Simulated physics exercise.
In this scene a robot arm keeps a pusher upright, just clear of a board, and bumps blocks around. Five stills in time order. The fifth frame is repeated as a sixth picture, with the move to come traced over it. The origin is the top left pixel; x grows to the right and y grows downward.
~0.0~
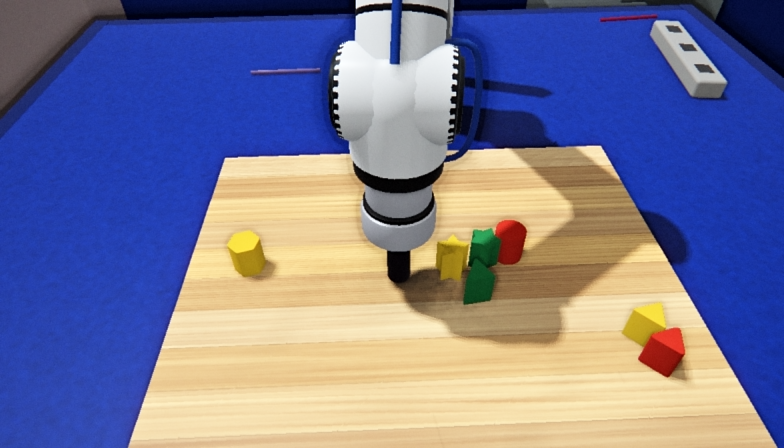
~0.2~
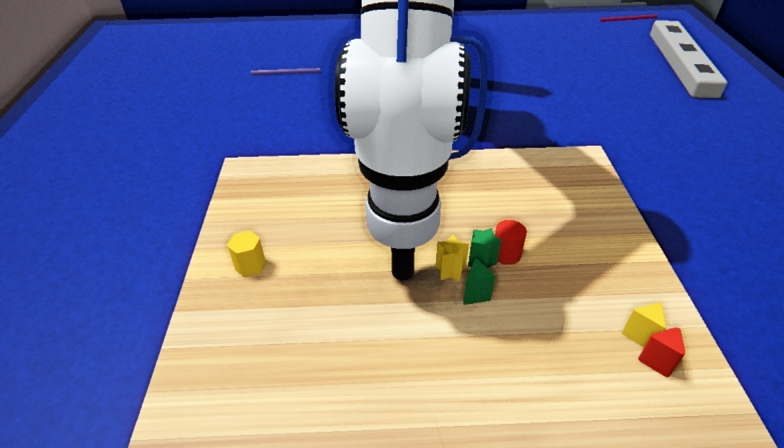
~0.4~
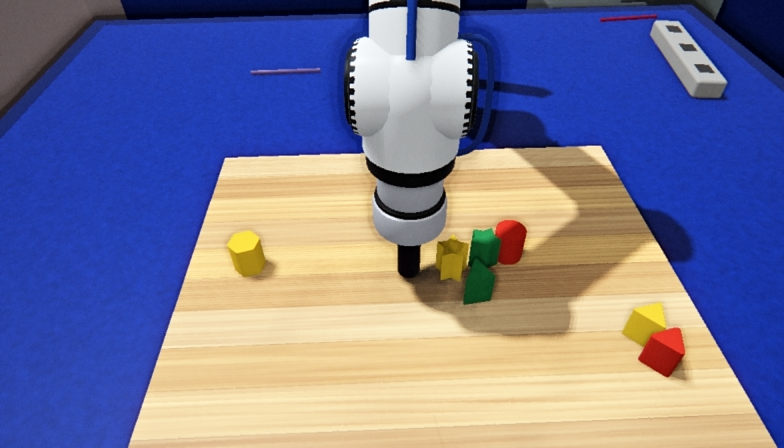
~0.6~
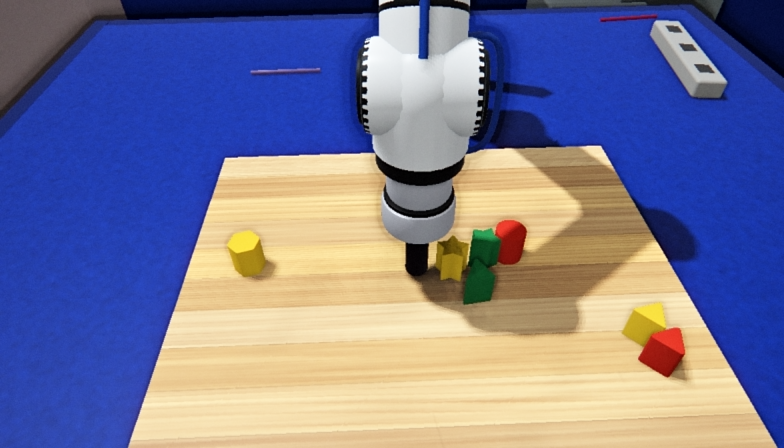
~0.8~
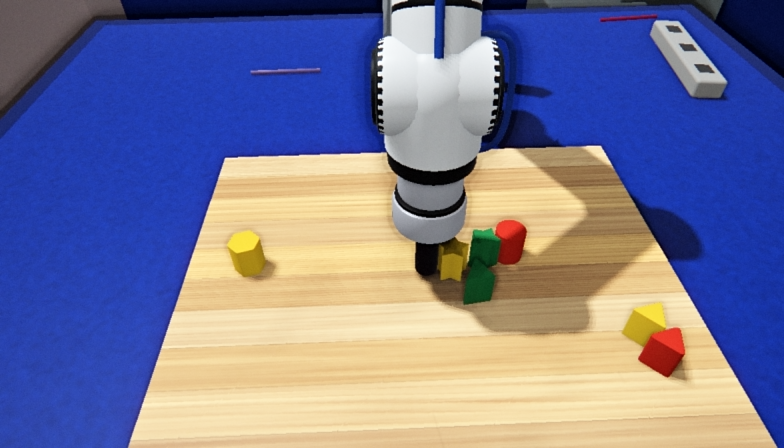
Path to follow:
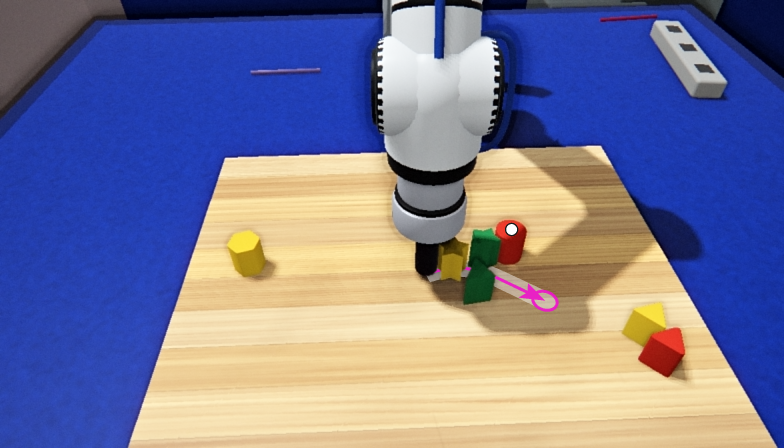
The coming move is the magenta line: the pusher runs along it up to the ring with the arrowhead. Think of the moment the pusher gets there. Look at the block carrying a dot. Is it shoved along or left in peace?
Once the path is done, it is somewhere new.
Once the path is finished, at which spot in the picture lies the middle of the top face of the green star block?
I'd say the green star block ends with its top centre at (545, 239).
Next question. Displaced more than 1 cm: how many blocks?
A group of three or more is moved.
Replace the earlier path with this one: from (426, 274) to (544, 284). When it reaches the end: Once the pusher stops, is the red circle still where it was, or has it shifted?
Well, the red circle shifts from its place.
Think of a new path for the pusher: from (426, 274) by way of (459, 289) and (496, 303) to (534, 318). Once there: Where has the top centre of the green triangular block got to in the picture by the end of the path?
The middle of its upper face will lie at (563, 305).
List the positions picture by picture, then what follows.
The first picture shows lower end of the pusher at (399, 276), tops of blocks, yellow star block at (453, 246), green triangular block at (479, 271), green star block at (485, 237), red circle at (512, 230).
The second picture shows pusher at (403, 273), blocks as before.
The third picture shows pusher at (409, 271), blocks as before.
The fourth picture shows pusher at (416, 269), blocks as before.
The fifth picture shows pusher at (426, 269), yellow star block at (453, 246), green triangular block at (479, 271), green star block at (485, 237), red circle at (512, 230).
The drawn path runs from (426, 274) through (465, 268) and (505, 282) to (545, 301); the dot is on the red circle.
The first path, step by step. One third of the way, pusher at (467, 263); yellow star block at (492, 244), turned 10° clockwise; green star block at (511, 233); red circle at (531, 223).
Two thirds of the way, pusher at (507, 277); yellow star block at (535, 255); green star block at (539, 237), turned 60° anticlockwise; red circle at (538, 219).
At the end, pusher at (546, 296); yellow star block at (556, 259), turned 50° anticlockwise; green triangular block not moved; green star block at (545, 239), turned 80° anticlockwise; red circle at (538, 219).
